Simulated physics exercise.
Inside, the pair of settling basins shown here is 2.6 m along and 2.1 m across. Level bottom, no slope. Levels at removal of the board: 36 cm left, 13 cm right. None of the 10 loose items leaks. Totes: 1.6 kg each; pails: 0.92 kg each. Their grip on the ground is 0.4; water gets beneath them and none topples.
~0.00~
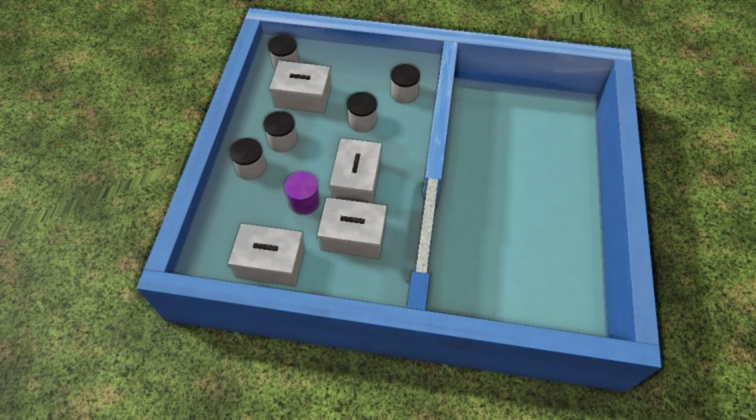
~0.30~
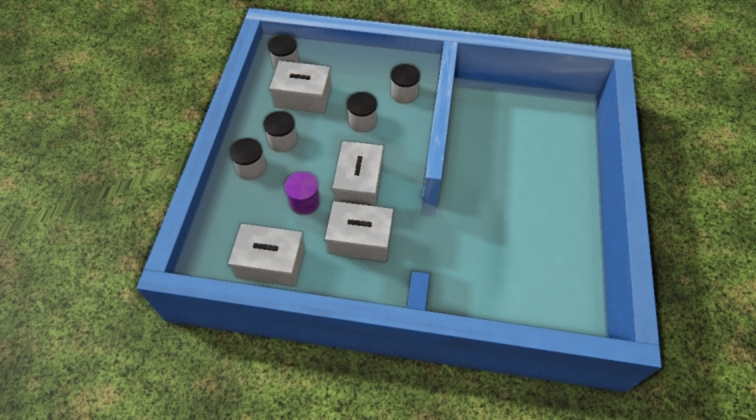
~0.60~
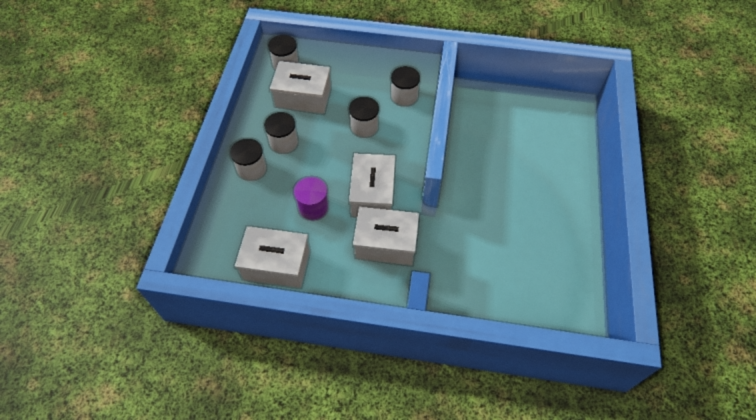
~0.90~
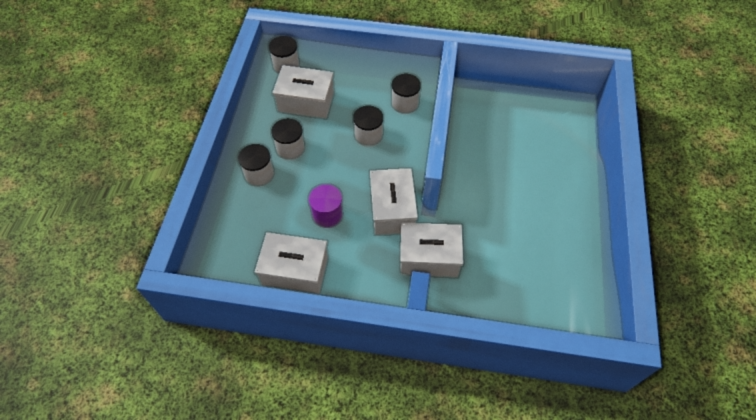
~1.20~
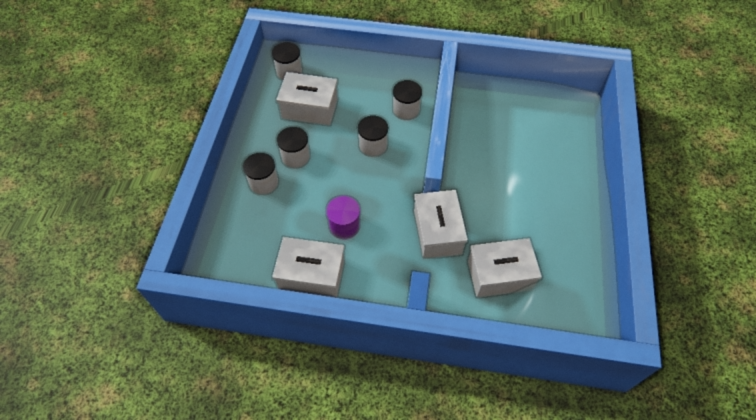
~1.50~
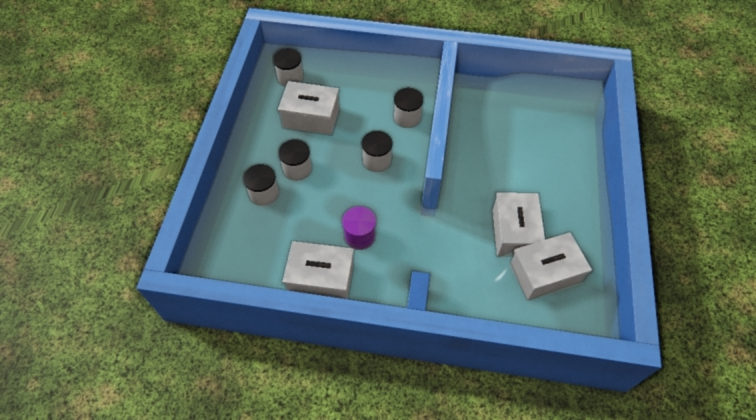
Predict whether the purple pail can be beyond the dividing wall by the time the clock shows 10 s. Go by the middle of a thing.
Clears the divider.
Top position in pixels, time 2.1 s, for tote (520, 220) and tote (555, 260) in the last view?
Roughly (546, 132), then roughly (592, 258).
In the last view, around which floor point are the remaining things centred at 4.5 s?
They're centred close to (393, 193).
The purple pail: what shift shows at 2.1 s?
Displacement near 60 cm.
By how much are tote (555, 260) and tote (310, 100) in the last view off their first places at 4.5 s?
First 120 cm, then 20 cm.
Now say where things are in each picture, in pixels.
In the first frame, the purple pail at (301, 185) floats; 36 cm deep round most things; 0 of 10 have shifted.
In the second frame, the purple pail at (301, 185) floats; about 1360 L in view; 0 of 10 have shifted.
In the third frame, the purple pail at (311, 191), afloat, 5 cm from its start; 35 cm deep round most things; 3 of 10 have shifted.
In the fourth frame, the purple pail at (325, 198) floats, 16 cm from its start; 33 cm deep round most things; 8 of 10 have shifted.
In the fifth frame, the purple pail at (343, 210) floats, 29 cm from its start; 31 cm deep round most things; 9 of 10 have shifted.
In the sixth frame, the purple pail at (359, 221) floats, 41 cm from its start; about 1360 L in view; 10 of 10 have shifted.
After 2.1 s the purple pail is near (401, 234), 0.7 m from its start, afloat; 2 of 10 are over the mark; 10 afloat.
After 4.5 s the purple pail is near (550, 135), 1.7 m from its start, afloat; 3 of 10 are over the mark; 10 afloat.
After 7.0 s the purple pail is near (514, 115), 1.5 m from its start, afloat; 4 of 10 are over the mark; 10 afloat.
After 10.0 s the purple pail is near (557, 160), 1.6 m from its start, afloat; 4 of 10 are over the mark; 10 afloat.
